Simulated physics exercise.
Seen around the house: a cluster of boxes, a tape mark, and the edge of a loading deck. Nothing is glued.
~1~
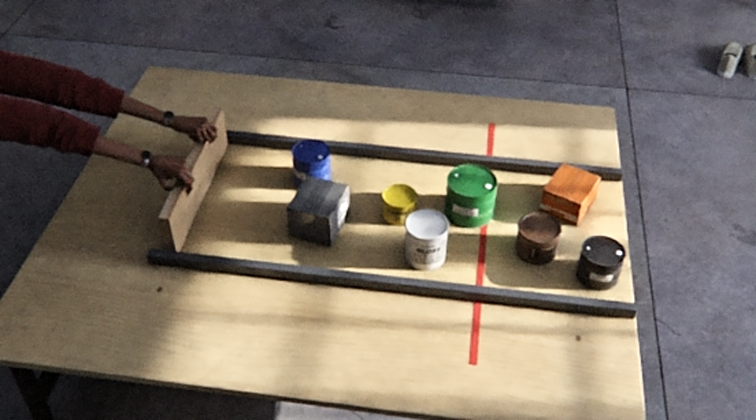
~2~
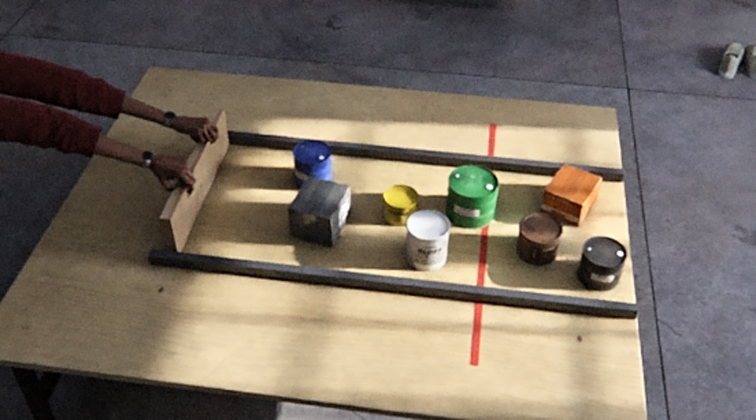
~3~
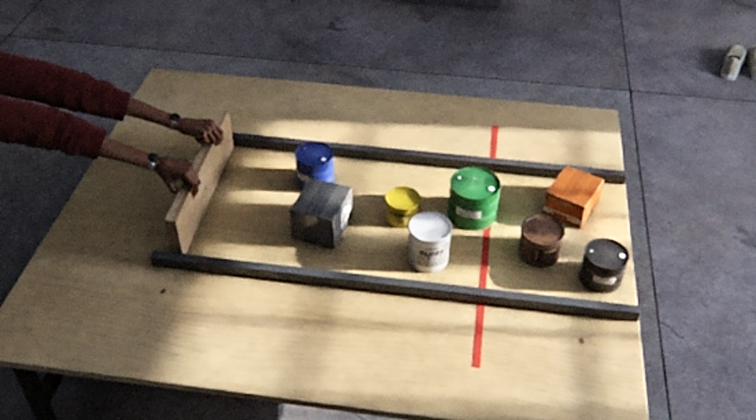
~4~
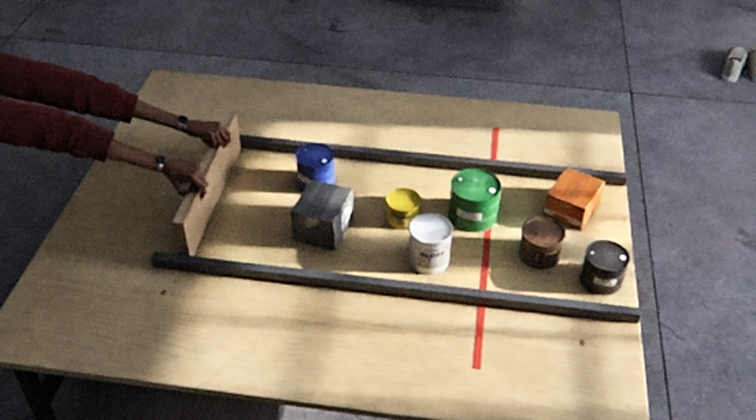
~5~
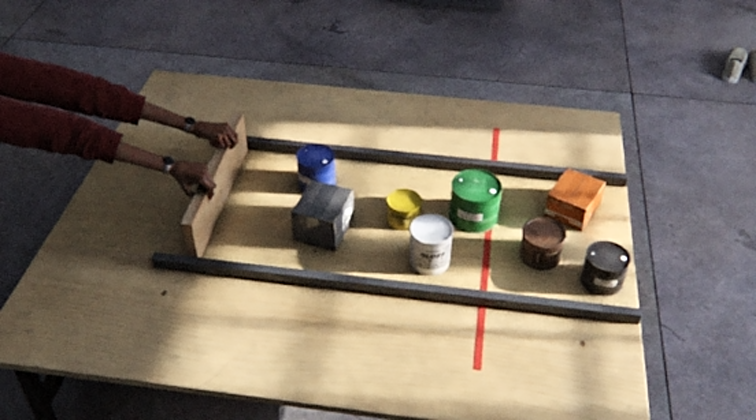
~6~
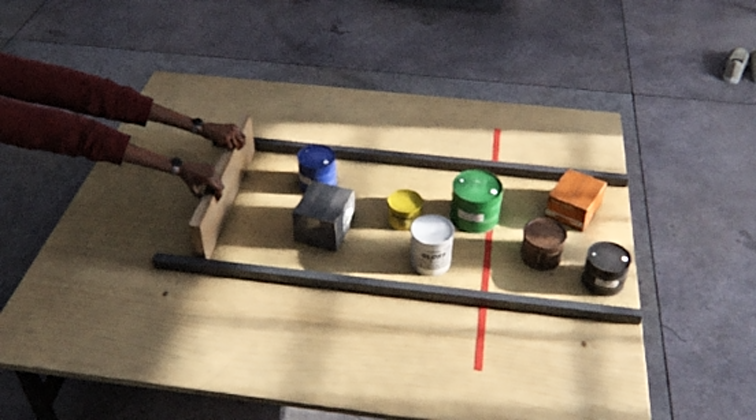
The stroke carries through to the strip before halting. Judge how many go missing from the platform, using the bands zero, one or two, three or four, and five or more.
My judgement: Zero go missing.
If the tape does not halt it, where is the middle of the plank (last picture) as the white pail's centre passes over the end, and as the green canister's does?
The middle is at (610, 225) when it's the white pail, and at (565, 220) when it's the green canister.
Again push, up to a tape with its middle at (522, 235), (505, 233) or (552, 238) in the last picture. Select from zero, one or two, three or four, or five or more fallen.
Going through the places as listed, I'd say just one or two, then none at all, then one to two.
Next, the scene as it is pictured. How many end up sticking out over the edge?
I count 0 overhanging.
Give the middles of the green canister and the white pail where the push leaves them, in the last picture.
(558, 193) and (508, 265), approximately.
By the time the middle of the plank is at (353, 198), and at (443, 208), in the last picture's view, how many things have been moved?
Well, it's 3 at the first one and 6 at the second.
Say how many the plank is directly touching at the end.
Number: 3.
Early on, none off yet; black canister at rest near (606, 269); orange box at rest near (576, 200); brown pail at rest near (543, 245).
Finally, the number that fall off is zero.
